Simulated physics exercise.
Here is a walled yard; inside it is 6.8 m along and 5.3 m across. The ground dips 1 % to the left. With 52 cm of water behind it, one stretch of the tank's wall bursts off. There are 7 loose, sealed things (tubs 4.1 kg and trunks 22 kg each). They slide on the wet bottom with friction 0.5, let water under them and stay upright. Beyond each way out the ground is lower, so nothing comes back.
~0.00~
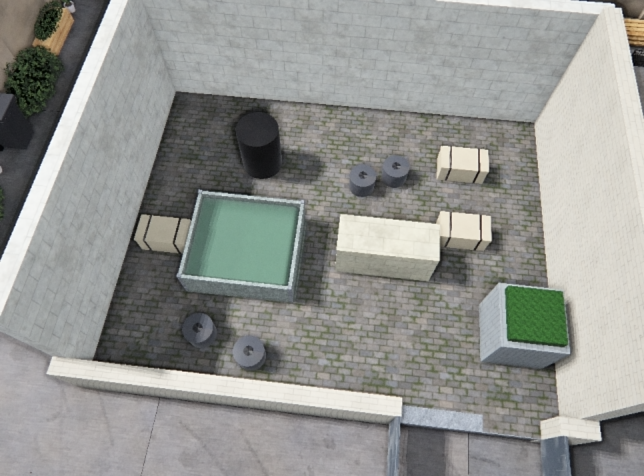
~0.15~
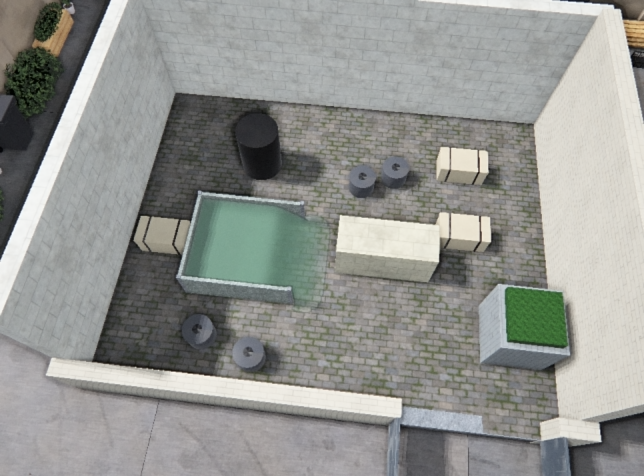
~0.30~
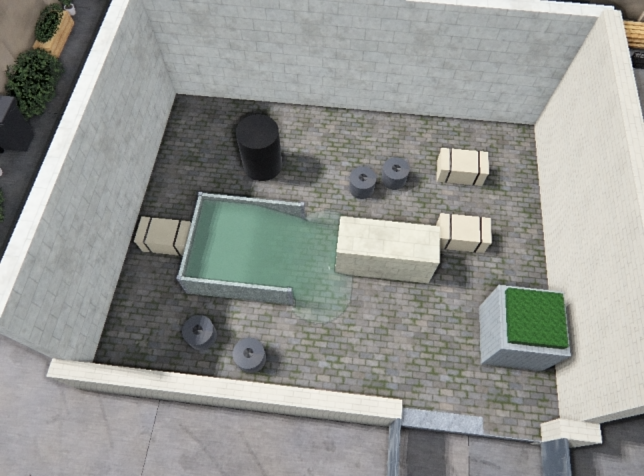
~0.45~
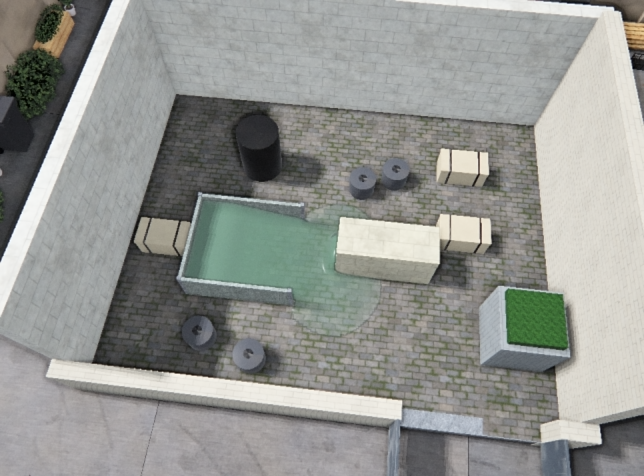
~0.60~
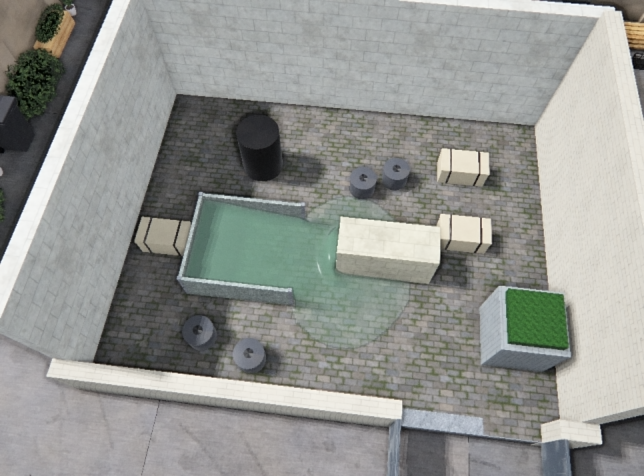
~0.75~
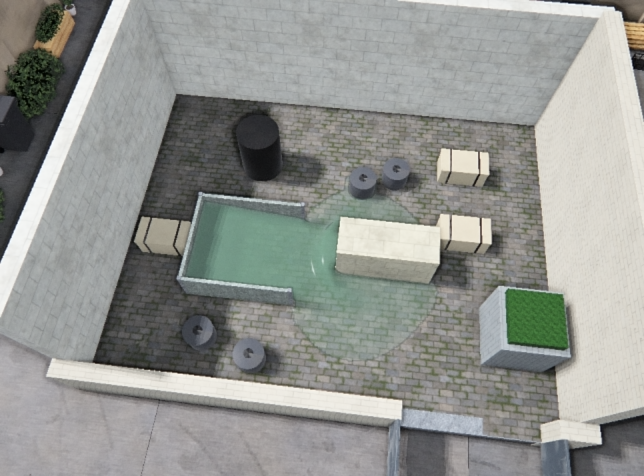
At the start, a square tank of green water stands in a walled, paved yard among grey tubs and pale trunks. Its right wall goes, and water pours out to the pale block, then spreads around it in a widening, thin sheet, while the tubs and trunks stay put.
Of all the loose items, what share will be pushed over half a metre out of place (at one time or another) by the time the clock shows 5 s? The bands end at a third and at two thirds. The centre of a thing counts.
Share: Less than a third.
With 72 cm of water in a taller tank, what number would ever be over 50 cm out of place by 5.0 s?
Then 3.
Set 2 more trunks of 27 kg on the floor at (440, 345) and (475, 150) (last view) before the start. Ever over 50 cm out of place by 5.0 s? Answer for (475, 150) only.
It is short of it.
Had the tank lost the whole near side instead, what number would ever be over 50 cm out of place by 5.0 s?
Then 3.
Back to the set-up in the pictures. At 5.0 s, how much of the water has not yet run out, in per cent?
Some 82 per cent remains.
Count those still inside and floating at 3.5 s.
1 of them.
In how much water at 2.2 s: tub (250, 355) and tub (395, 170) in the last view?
Roughly 0 and 5 cm.
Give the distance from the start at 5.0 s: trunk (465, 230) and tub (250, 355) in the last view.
In turn: 0 cm, 10 cm.
After 1.1 s 0 of 7 are over 50 cm from their spots; 0 afloat.
After 2.2 s 2 of 7 are over 50 cm from their spots; 2 afloat.
After 3.5 s 2 of 7 are over 50 cm from their spots; 1 afloat.
After 5.0 s 2 of 7 are over 50 cm from their spots, and 2 have been at some point; 2 afloat.
